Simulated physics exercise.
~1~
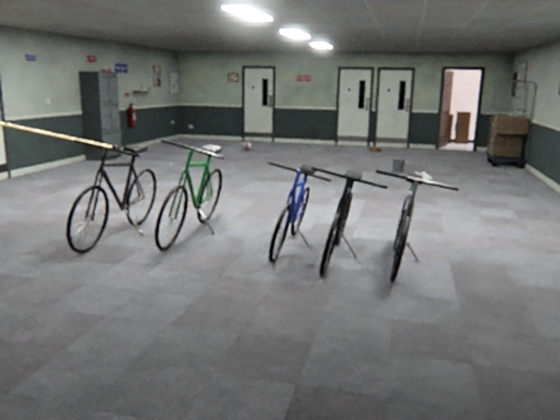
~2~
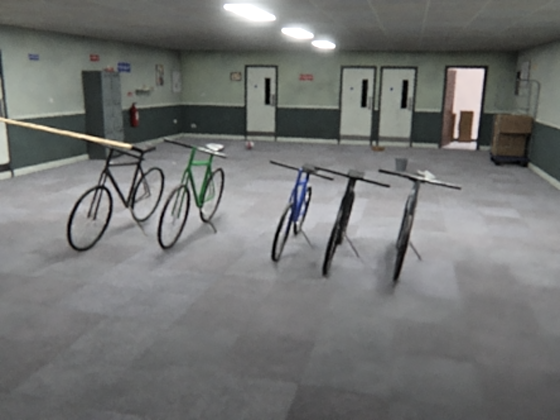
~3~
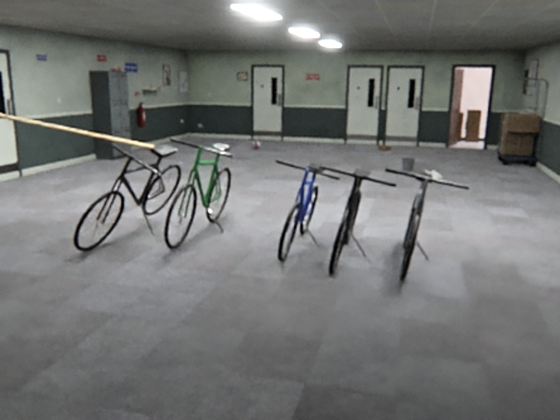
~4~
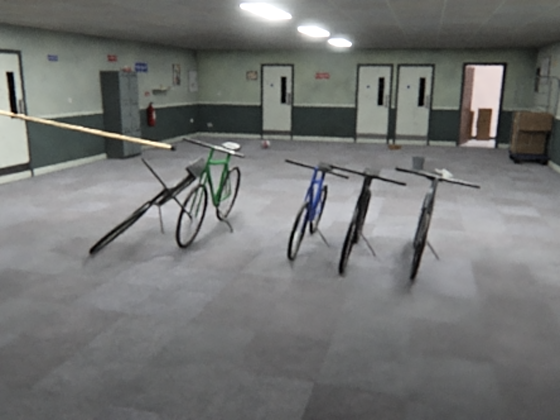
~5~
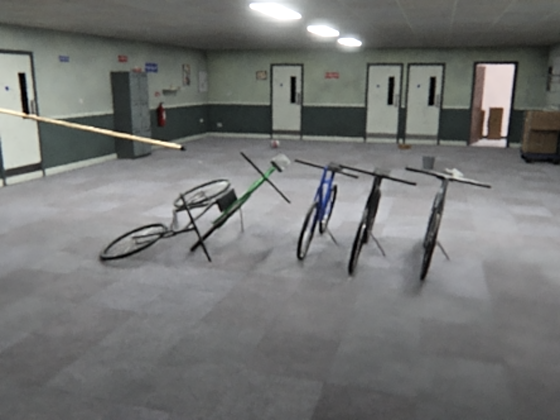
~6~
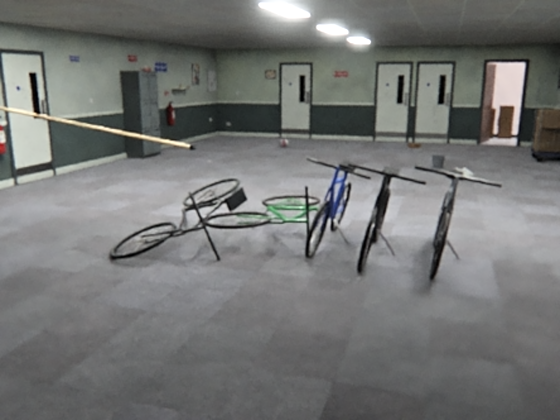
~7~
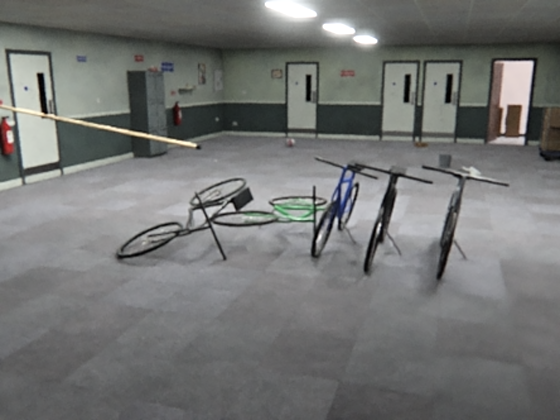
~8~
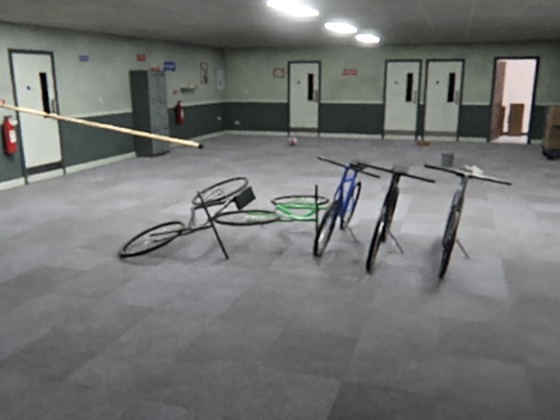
Five bicycles stand in a row on the grey carpet of a large, low-lit room with pale doors along the far wall, seen from slightly above as the view pans a little left. A dark bicycle is at the left, then a green one, a blue one and two more dark ones. A long wooden pole reaches in from the left and pushes the first bicycle, which tips rightward into the green one. The green bicycle topples to the right and drops beside the blue one. The first two end down on the floor, while the blue and two dark bicycles stay standing.
